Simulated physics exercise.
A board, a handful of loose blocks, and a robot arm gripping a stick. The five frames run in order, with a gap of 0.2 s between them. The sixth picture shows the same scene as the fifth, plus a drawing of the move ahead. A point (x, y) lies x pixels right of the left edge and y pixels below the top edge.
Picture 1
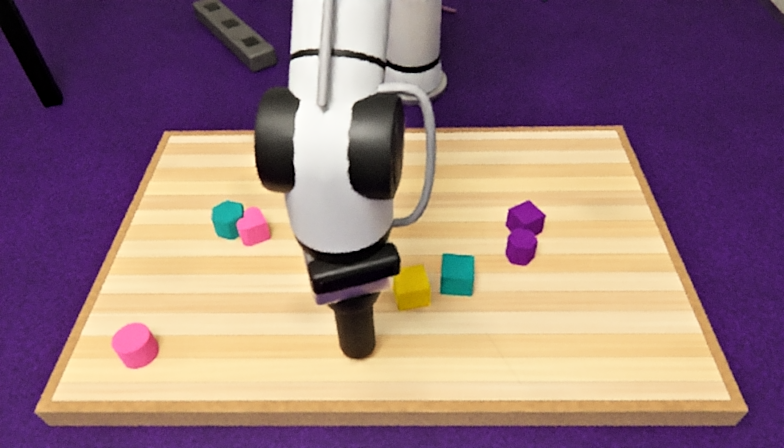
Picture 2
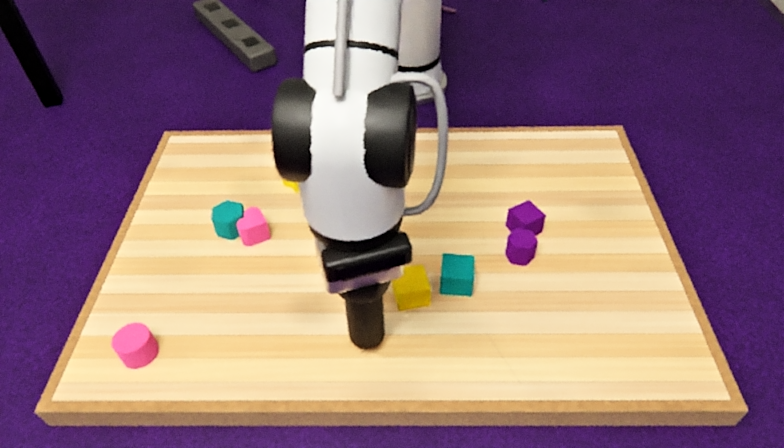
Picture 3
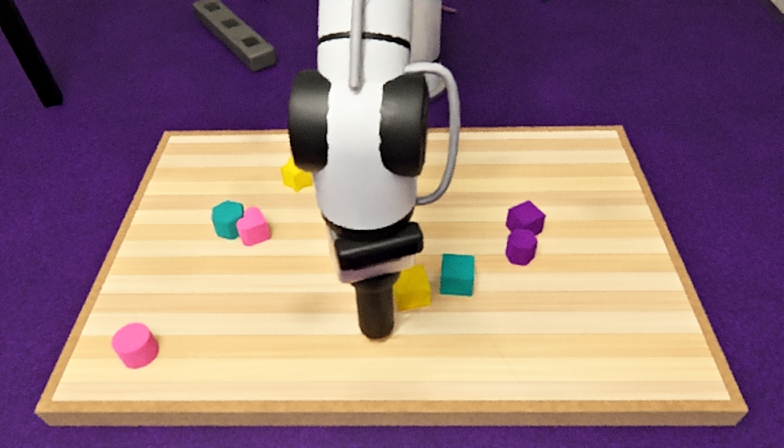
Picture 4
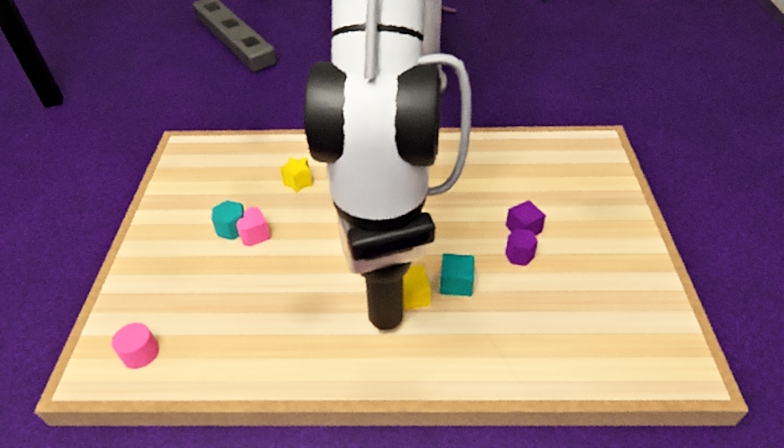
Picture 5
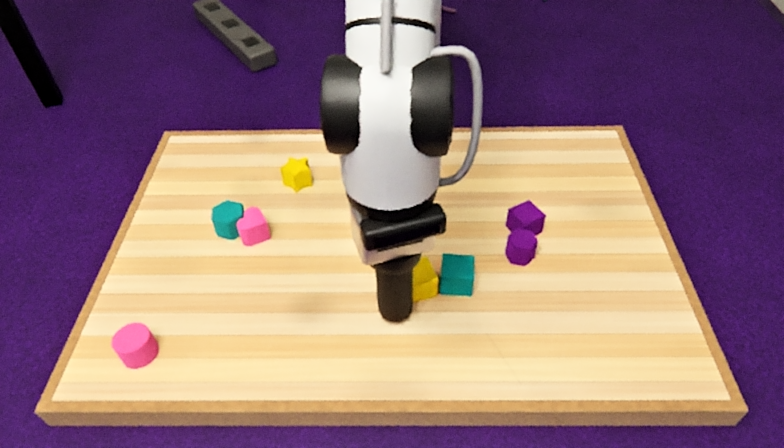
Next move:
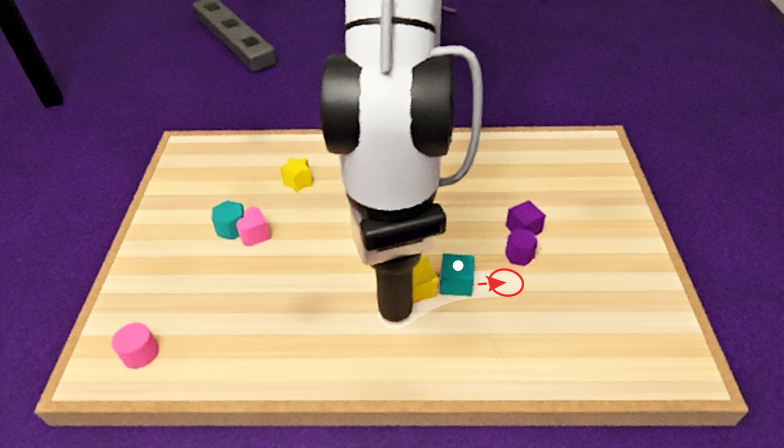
A robot arm holding a short black stick moved slowly right and slightly away across the wooden board, nudging the yellow block a little toward the turquoise one while the other blocks stayed still.
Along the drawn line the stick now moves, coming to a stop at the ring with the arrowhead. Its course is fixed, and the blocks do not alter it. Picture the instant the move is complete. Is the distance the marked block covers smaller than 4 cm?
The answer is no.
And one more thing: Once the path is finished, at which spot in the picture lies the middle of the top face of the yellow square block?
Its top centre is at about (435, 248).
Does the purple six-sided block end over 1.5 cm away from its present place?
In short: Yes.
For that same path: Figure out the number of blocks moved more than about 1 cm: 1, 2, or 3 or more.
The result: Three blocks or more.
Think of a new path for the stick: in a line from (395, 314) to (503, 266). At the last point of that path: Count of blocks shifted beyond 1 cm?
The number is three or more.
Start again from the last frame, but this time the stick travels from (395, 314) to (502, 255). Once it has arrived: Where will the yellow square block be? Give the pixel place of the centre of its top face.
Its top centre lands on (436, 243).
Drawn move, from (395, 314) by way of (429, 295) and (467, 285) to (506, 282); the dot is on the turquoise square block.
The first path, step by step. One third of the way, stick at (430, 289); yellow square block at (431, 252), turned 60° anticlockwise; turquoise square block at (464, 263).
Two thirds of the way, stick at (469, 279); yellow square block at (435, 248), turned 85° anticlockwise; turquoise square block at (493, 251), turned 45° anticlockwise.
At the end, stick at (507, 276); yellow square block at (435, 248), turned 85° anticlockwise; turquoise square block at (525, 244), turned 60° anticlockwise; purple six-sided block at (541, 228), turned 35° anticlockwise; purple square block at (528, 209).
